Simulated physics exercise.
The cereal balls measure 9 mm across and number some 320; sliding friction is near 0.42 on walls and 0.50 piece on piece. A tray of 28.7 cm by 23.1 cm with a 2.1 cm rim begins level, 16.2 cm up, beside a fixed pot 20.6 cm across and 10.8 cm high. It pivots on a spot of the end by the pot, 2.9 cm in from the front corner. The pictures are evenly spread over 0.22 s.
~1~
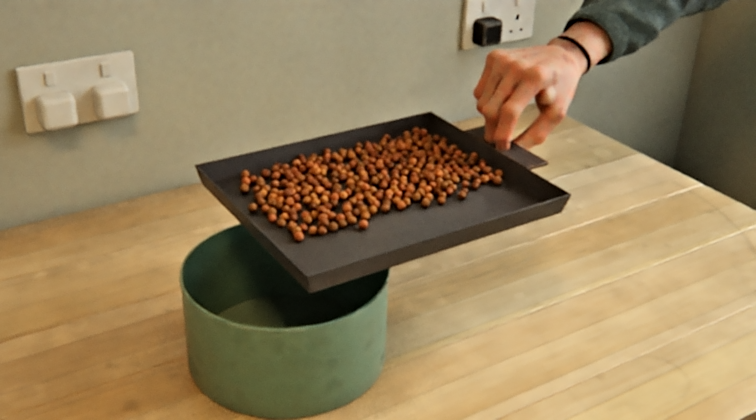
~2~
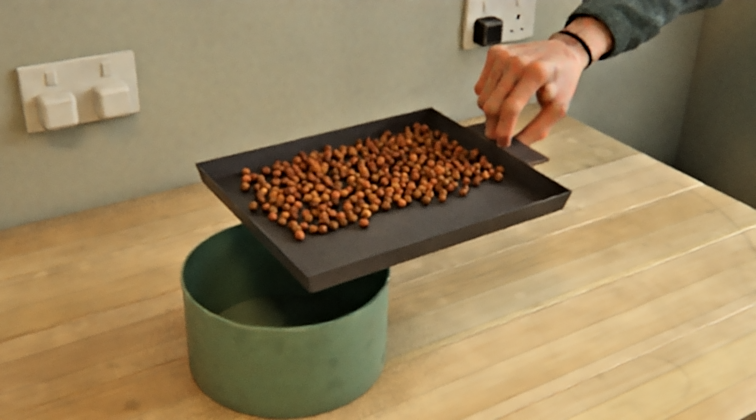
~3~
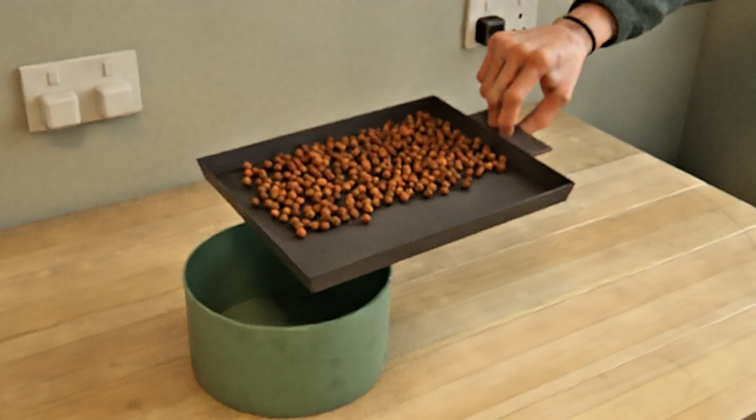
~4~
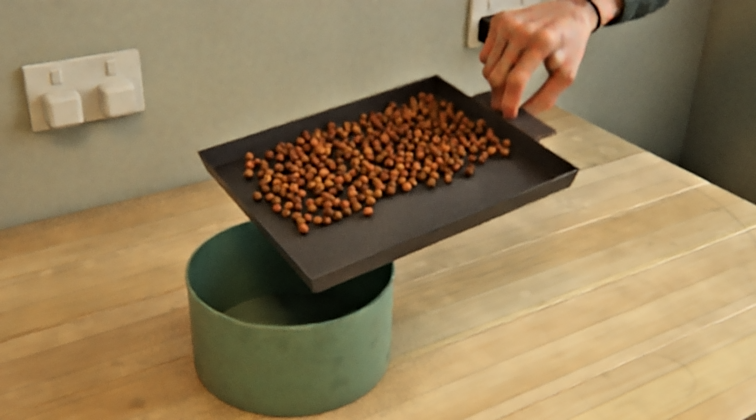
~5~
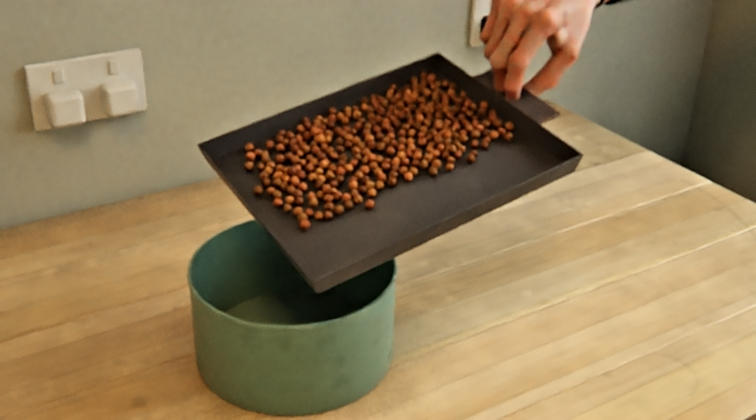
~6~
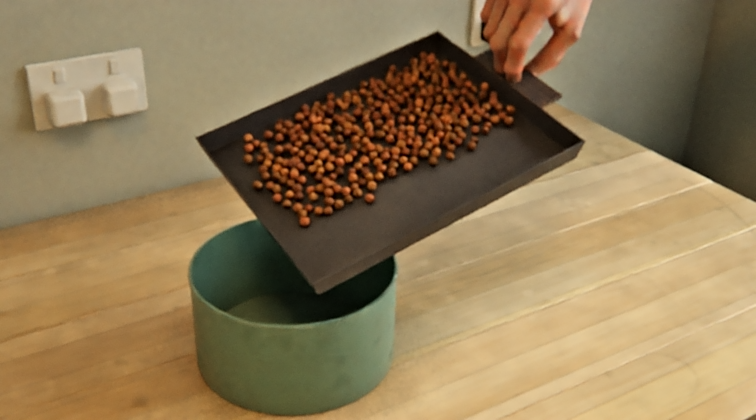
A dark, shallow tray scattered with small reddish-brown balls is held above a round green pot on a pale wooden table, seen from slightly above, with white sockets on the grey-green wall behind. A hand in a dark sleeve grips the tray's tab at the right. It raises that end, gradually slanting the tray down towards the pot, while the balls keep their places on it.
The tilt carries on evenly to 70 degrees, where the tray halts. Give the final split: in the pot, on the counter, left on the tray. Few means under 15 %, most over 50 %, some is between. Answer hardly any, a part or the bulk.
Pot hardly any, counter the bulk, tray a part.
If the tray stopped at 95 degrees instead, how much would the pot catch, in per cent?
It would be near 0 per cent.
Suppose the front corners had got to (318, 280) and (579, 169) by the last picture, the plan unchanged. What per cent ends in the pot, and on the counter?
Pot 0, counter 55.
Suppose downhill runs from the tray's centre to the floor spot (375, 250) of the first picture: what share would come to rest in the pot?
About 0 per cent.
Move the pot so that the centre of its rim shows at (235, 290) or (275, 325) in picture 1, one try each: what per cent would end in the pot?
Some 10 and 60 per cent.
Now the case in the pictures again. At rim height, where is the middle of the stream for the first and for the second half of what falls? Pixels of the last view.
First near (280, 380), later near (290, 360).
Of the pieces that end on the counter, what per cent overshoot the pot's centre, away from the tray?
Some 100 per cent.
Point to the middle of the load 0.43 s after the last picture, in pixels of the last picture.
Around (311, 208).
Then, 0.25 s after the last picture, tilt 43 degrees; the tray holds 100 %, the pot 0 %.
Then, 0.43 s after the last picture, tilt 62 degrees; the tray holds 100 %, the pot 0 %.
Then, 0.72 s after the last picture, tilt 70 degrees; the tray holds 45 %, the pot 0 %.
In the end, pot 0 %, counter 70 %, tray 30 %.
